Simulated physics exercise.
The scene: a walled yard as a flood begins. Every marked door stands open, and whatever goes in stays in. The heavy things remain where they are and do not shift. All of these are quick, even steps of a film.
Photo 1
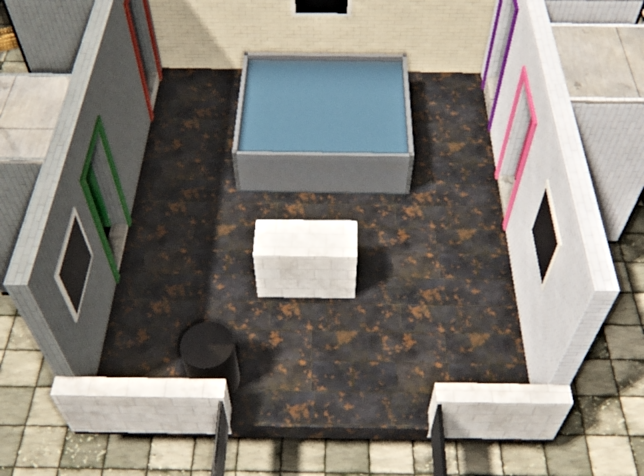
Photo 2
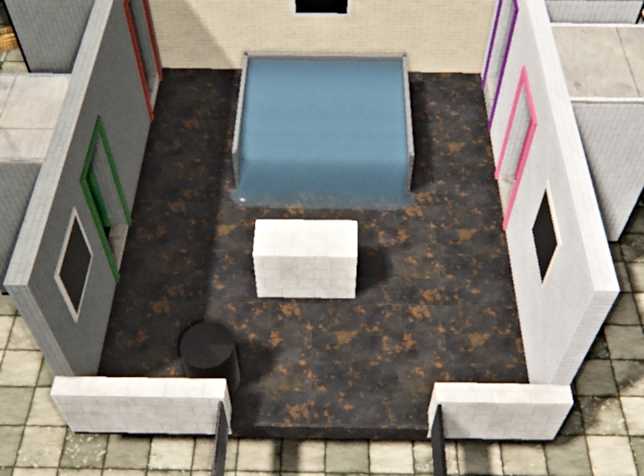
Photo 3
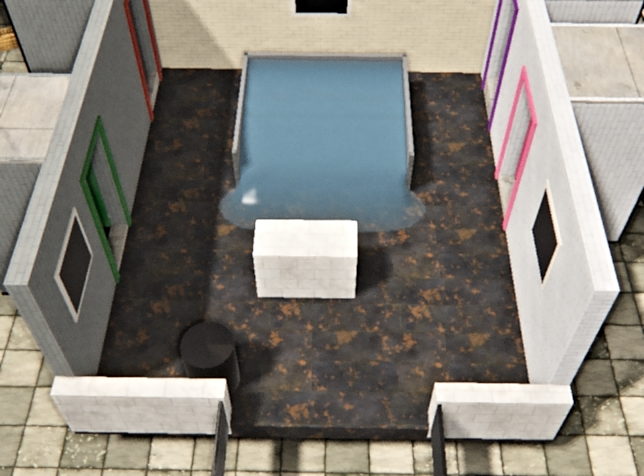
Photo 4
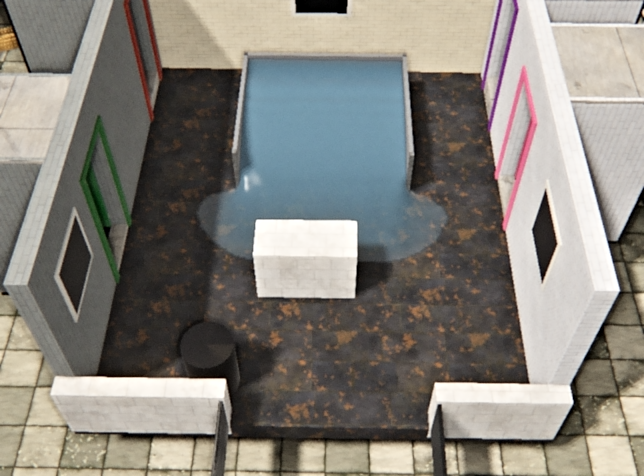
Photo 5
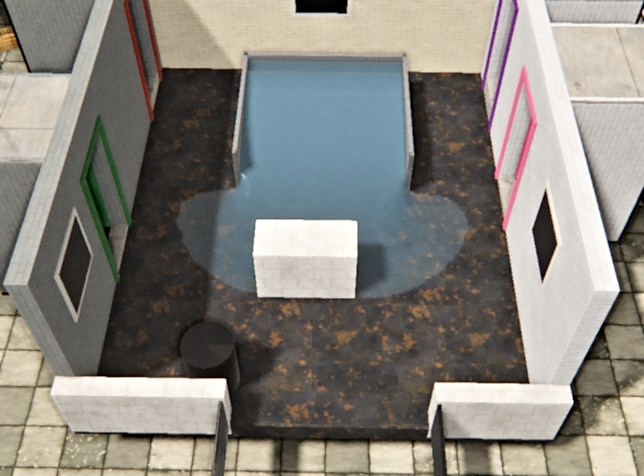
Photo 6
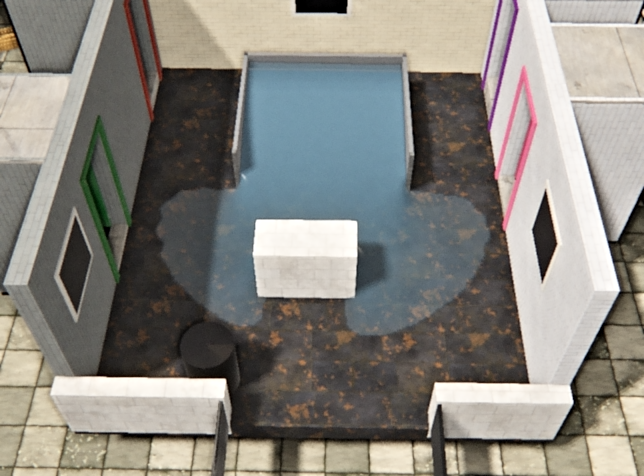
Blue water pours from an open tank and spreads around a white block across the dark yard floor.
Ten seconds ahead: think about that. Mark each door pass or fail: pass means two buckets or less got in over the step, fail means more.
Green door - fail, pink door - pass, red door - pass, purple door - pass.
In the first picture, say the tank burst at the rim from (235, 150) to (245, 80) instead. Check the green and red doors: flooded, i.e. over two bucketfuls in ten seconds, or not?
In brief, the green goes past the mark; the red goes past the mark.
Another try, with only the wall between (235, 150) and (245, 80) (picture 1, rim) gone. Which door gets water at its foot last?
One in pink.
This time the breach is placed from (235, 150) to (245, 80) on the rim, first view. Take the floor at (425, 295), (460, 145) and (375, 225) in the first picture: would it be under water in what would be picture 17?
Taken in turn they're unwetted, unwetted and unwetted.
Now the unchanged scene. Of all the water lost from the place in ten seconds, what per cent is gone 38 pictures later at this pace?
It works out at roughly 65 per cent.
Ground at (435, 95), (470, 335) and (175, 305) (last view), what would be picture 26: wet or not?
As listed, the points end up high and dry, soaked and soaked.
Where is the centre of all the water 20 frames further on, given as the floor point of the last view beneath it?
It is around (325, 259).
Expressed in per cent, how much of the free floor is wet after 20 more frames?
I'd guess some 70 per cent.
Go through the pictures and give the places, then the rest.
In the first picture, still water in the open tank at (324, 105).
In the second picture, the front is at (234, 192), out from the gap at (323, 179).
In the third picture, water pours out at (323, 180) and has run to (421, 210).
In the fourth picture, water pours out at (323, 181) and has run to (437, 223).
In the fifth picture, the front is at (187, 241), out from the gap at (323, 182).
In the sixth picture, water pours out at (323, 181) and has run to (399, 325).
A moment on, water covers 50 % of the floor; the green door wet at the sill, nothing in, the pink door wet at the sill, nothing in, the red door not reached, the purple door not reached.
Next, water covers 55 % of the floor; the green door over two buckets in, the pink door wet at the sill, nothing in, the red door not reached, the purple door not reached.
Then, water covers 70 % of the floor; the green door far over two buckets in, the pink door wet at the sill, nothing in, the red door not reached, the purple door not reached.
Later, water covers 95 % of the floor; the green door far over two buckets in, the pink door under two buckets in, the red door wet at the sill, nothing in, the purple door wet at the sill, nothing in.
In the end, water covers 100 % of the floor; the green door far over two buckets in, the pink door under two buckets in, the red door wet at the sill, nothing in, the purple door wet at the sill, nothing in.
